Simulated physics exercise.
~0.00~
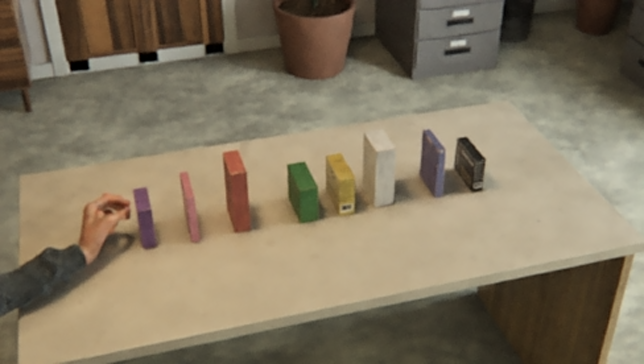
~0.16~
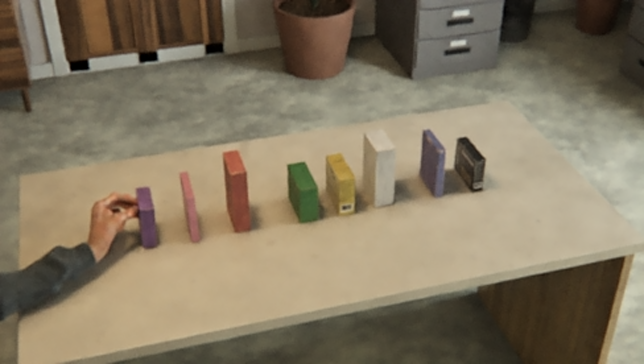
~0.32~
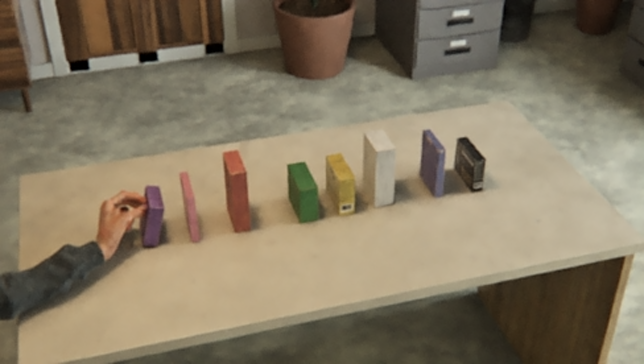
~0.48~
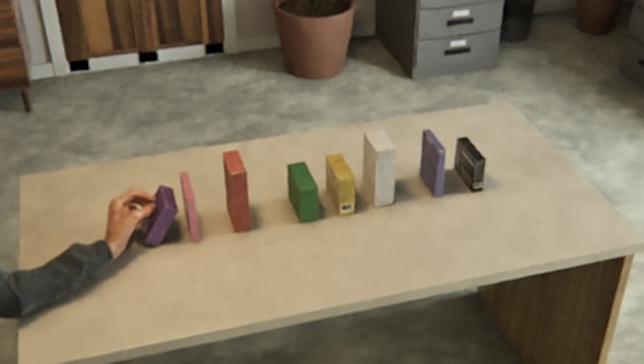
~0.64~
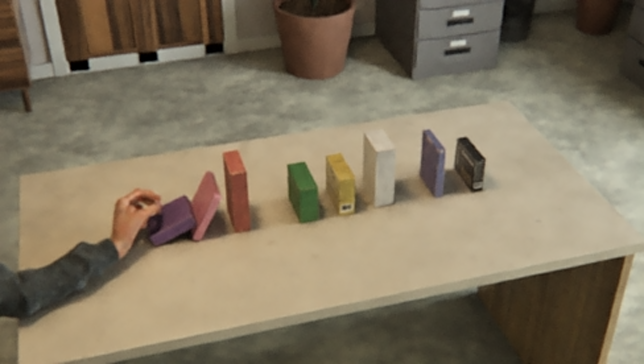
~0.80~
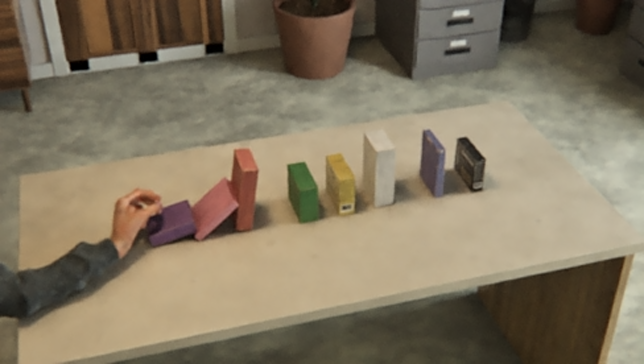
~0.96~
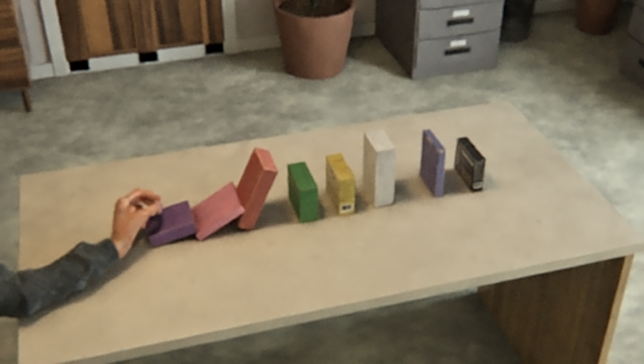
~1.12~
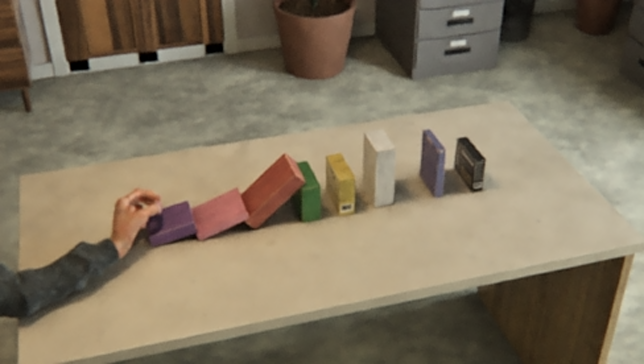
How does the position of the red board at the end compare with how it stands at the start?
At the start the red board stands upright, but by the end it is leaning steeply to the right, towards the green block.
The video shows a hand tipping a purple block rightward in a row of upright blocks on a table. It topples into a pink block, which falls against a taller red one, leaving the red one leaning steeply towards the still-upright green block.
